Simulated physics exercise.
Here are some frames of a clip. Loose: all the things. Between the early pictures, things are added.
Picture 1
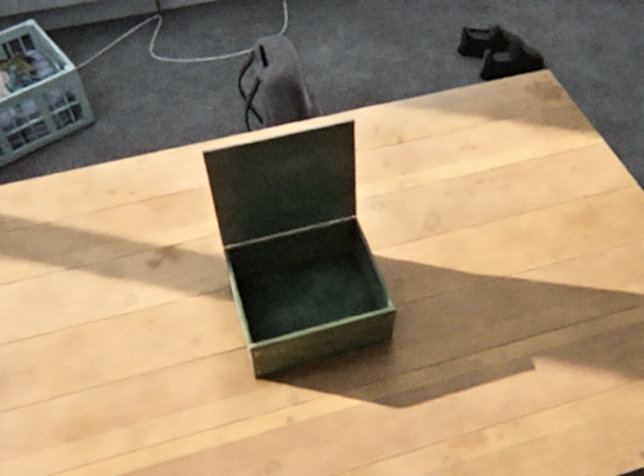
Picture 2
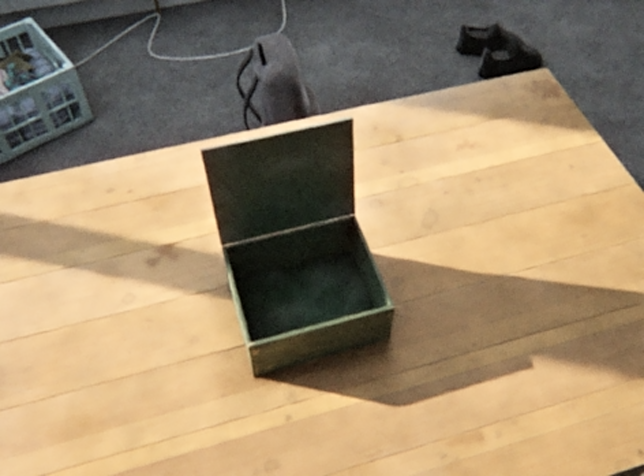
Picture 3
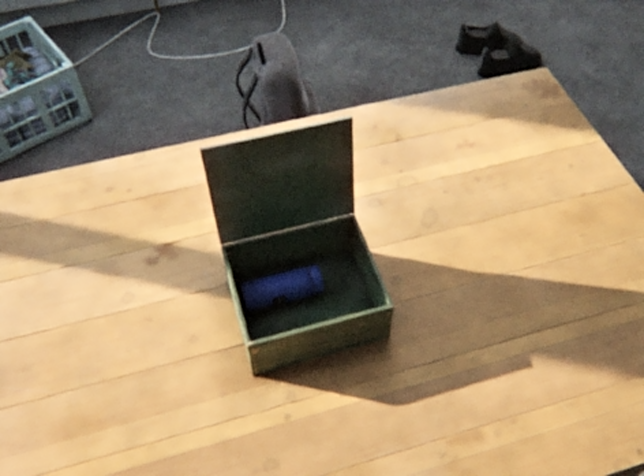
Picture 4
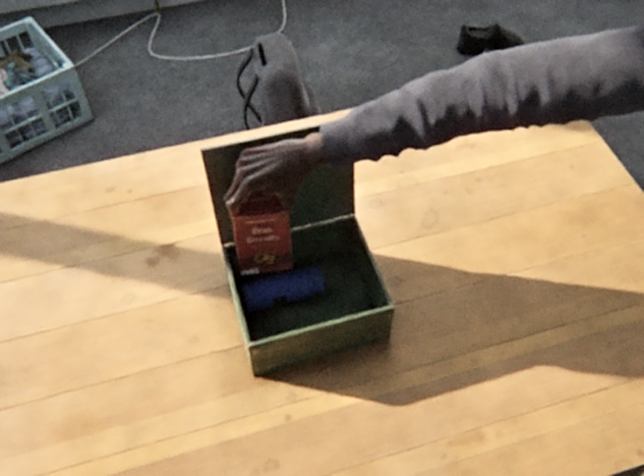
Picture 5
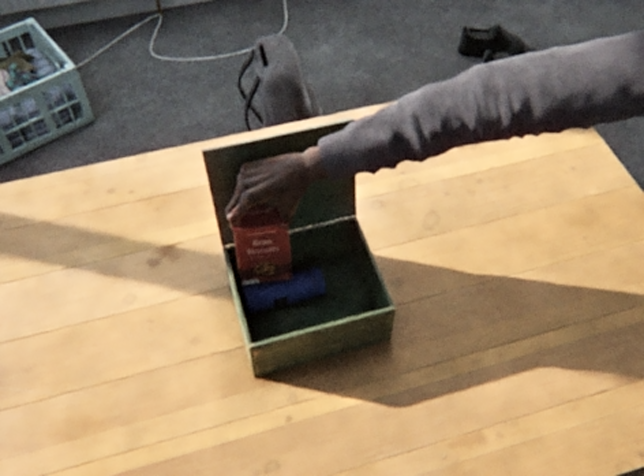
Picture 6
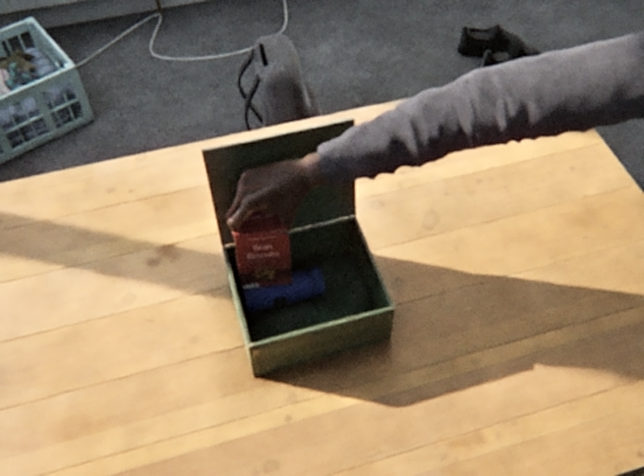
On a wooden table, an open green box sits empty, then a blue cylindrical object appears inside it; a gray-sleeved arm reaches in from the right and lowers a red packet a short way into the box, still gripping it.
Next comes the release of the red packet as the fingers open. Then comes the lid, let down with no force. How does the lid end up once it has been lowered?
The lid finishes raised.
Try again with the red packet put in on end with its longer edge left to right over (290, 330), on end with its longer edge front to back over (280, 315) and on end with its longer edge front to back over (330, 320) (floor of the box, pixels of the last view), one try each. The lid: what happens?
With the first placement the lid remains open; with the second, it remains open; with the third, it remains open.
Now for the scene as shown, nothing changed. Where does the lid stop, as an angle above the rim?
I'd say roughly 16 degrees above the rim.
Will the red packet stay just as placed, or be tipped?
Once everything settles, it ends up at a slant.
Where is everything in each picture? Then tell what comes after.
The last thing is not in view yet, in the first frame.
The last thing is not in view yet, in the second frame.
The last thing is not in view yet; blue shaker (282, 288), in the third frame.
Coming down; red packet (262, 234); blue shaker (283, 289), in the fourth frame.
Coming down; red packet (263, 245); blue shaker (284, 290), in the fifth frame.
Put in, still held; red packet (263, 250); blue shaker (283, 289), in the sixth frame.
Then, 2.00 s after the last picture, lid 87° above the rim; red packet tipped 20° from how it was near (265, 256); blue shaker rolled a little.
Then, 2.60 s after the last picture, lid 48° above the rim; red packet tipped 15° from how it was near (272, 280); blue shaker rolled a little.
Then, 3.00 s after the last picture, lid 15° above the rim; red packet tipped 63° from how it was near (281, 313).
At rest, lid 15° above the rim; tipped over in the box, red packet; blue shaker in place. Seen from the same camera at the end, red packet near (281, 313).
